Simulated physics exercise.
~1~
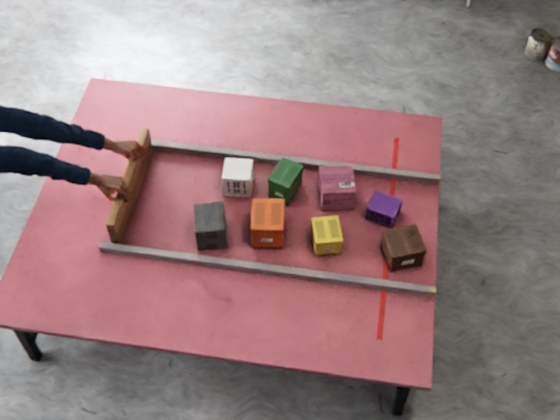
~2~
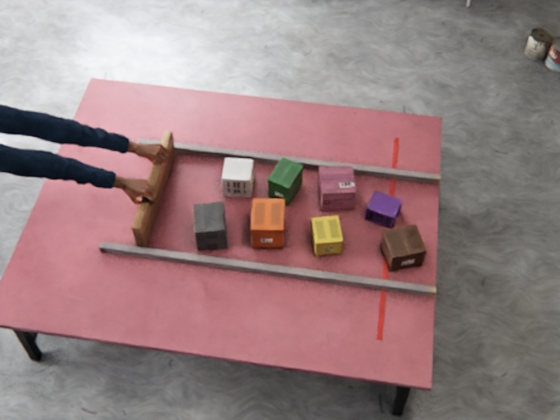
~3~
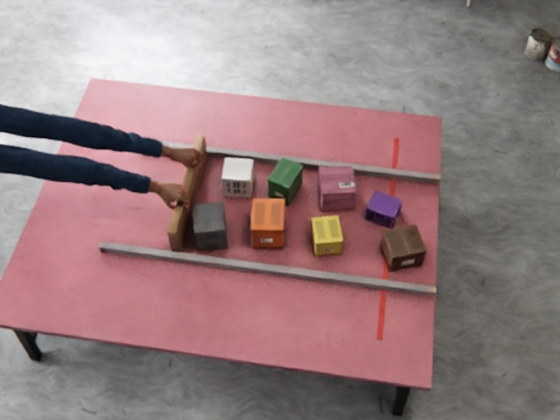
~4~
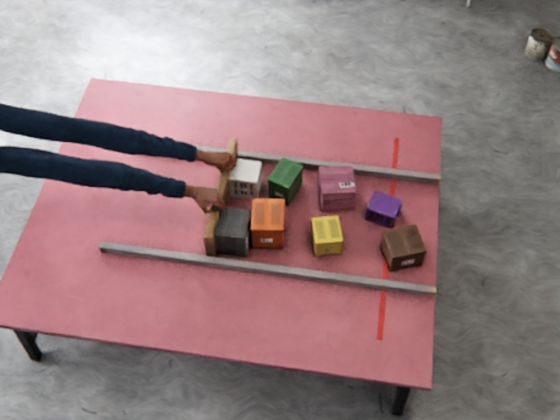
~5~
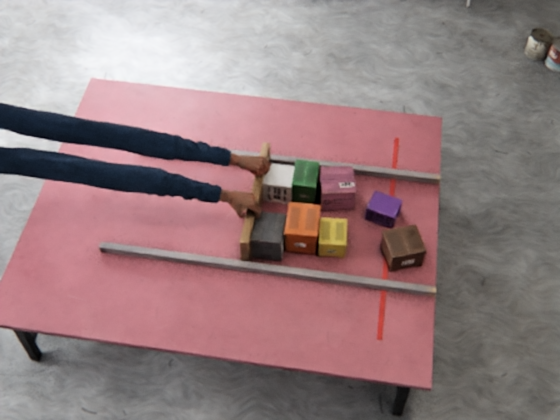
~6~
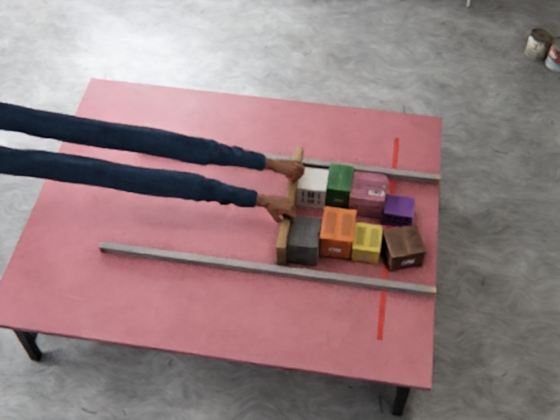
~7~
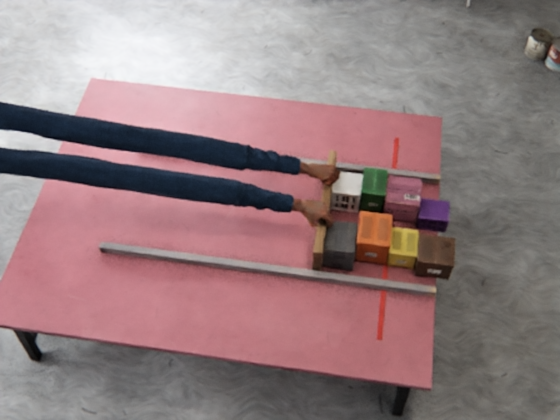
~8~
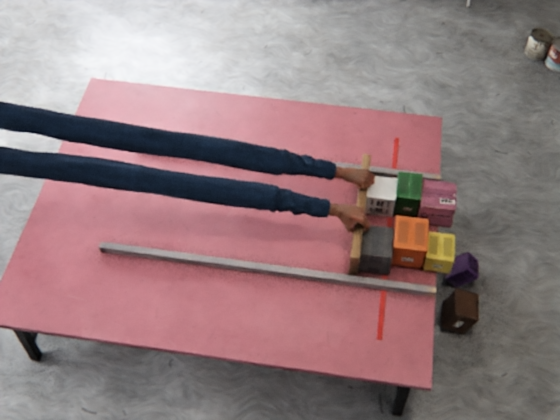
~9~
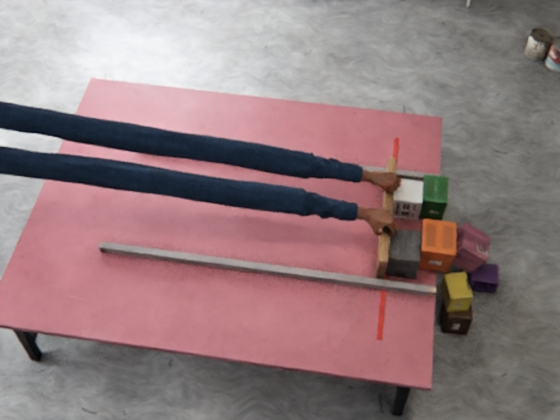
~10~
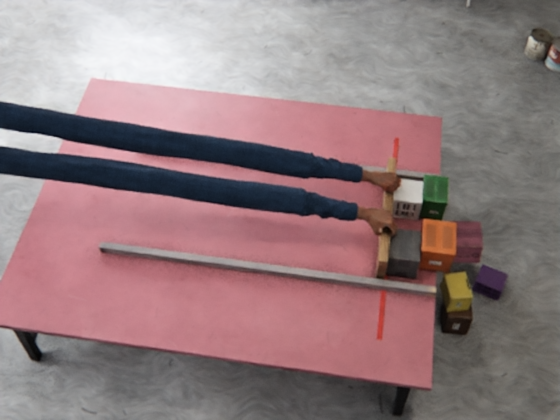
Two hands pushed a wooden plank rightward across a pink table, bunching eight coloured boxes together between two rails until the purple, brown, yellow and pink ones dropped off the far edge, while the grey, white, orange and green ones stayed up.
